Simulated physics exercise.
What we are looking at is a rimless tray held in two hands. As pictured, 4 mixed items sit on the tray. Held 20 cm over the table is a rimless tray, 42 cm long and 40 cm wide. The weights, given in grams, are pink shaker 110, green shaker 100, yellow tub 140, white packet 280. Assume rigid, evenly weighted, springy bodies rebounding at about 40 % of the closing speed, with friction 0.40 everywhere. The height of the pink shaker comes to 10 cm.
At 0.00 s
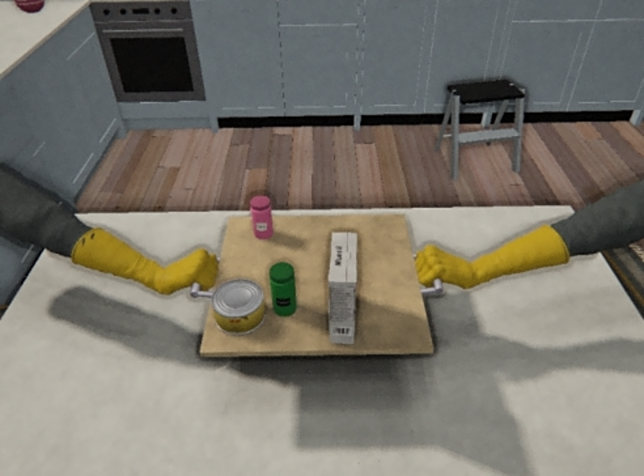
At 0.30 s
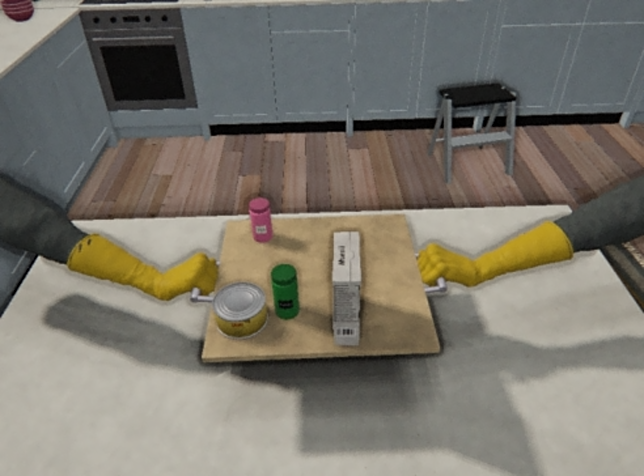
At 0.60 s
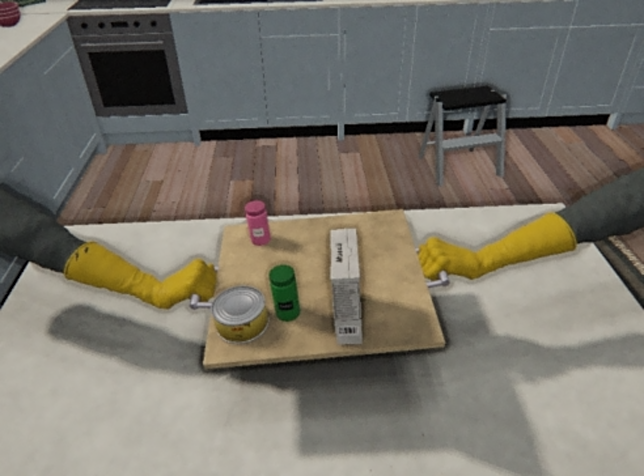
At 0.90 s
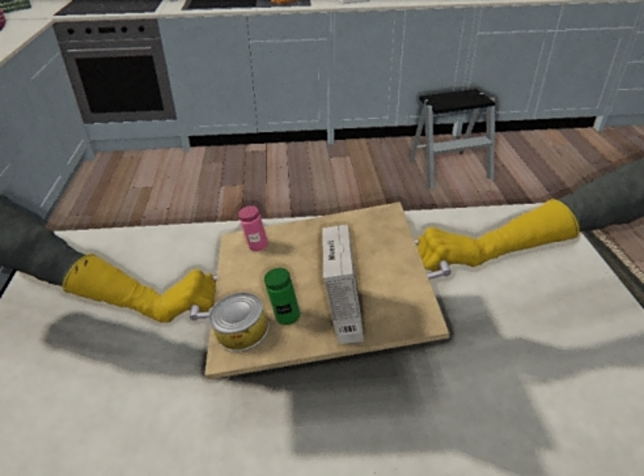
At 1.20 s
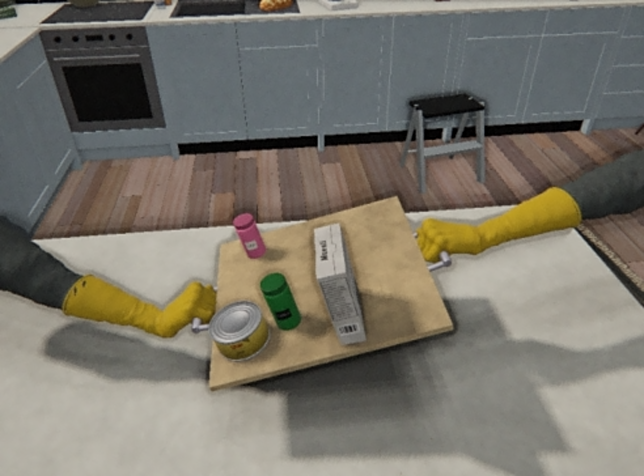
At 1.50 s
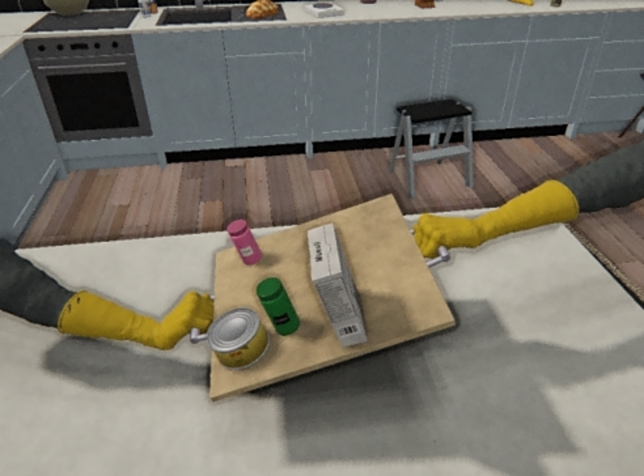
Two yellow-gloved hands tilt a tray of four items, lowering its left edge.
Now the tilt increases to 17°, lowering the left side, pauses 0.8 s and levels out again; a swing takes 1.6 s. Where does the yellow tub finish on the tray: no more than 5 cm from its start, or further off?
The yellow tub finishes further off.
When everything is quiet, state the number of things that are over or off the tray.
The answer is 3.
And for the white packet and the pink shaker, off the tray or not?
Well, the white packet is out of bounds, and the pink shaker is still in bounds.
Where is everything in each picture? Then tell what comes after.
In the first frame, tray level; yellow tub (239, 307); pink shaker (262, 218).
In the second frame, tray level; white packet (346, 289); pink shaker (261, 221).
In the third frame, tilt 3°, left edge down; green shaker (285, 293); white packet (346, 287).
In the fourth frame, tilt 8°, left edge down; pink shaker (254, 229); green shaker (283, 297).
In the fifth frame, tilt 14°, left edge down; white packet (340, 284); pink shaker (250, 236).
In the sixth frame, tilt 16°, left edge down; yellow tub (238, 338); green shaker (278, 307).
Around 2.40 s, tilt 17°, left edge down; yellow tub now off the tray; white packet on its side; green shaker on its side.
Around 3.30 s, tilt 8°, left edge down; green shaker and white packet now off the tray.
Finally (4.5 s), off the tray, green shaker, yellow tub and white packet; pink shaker still in place (within 5 cm). Final places as that camera would see them, yellow tub near (105, 418).
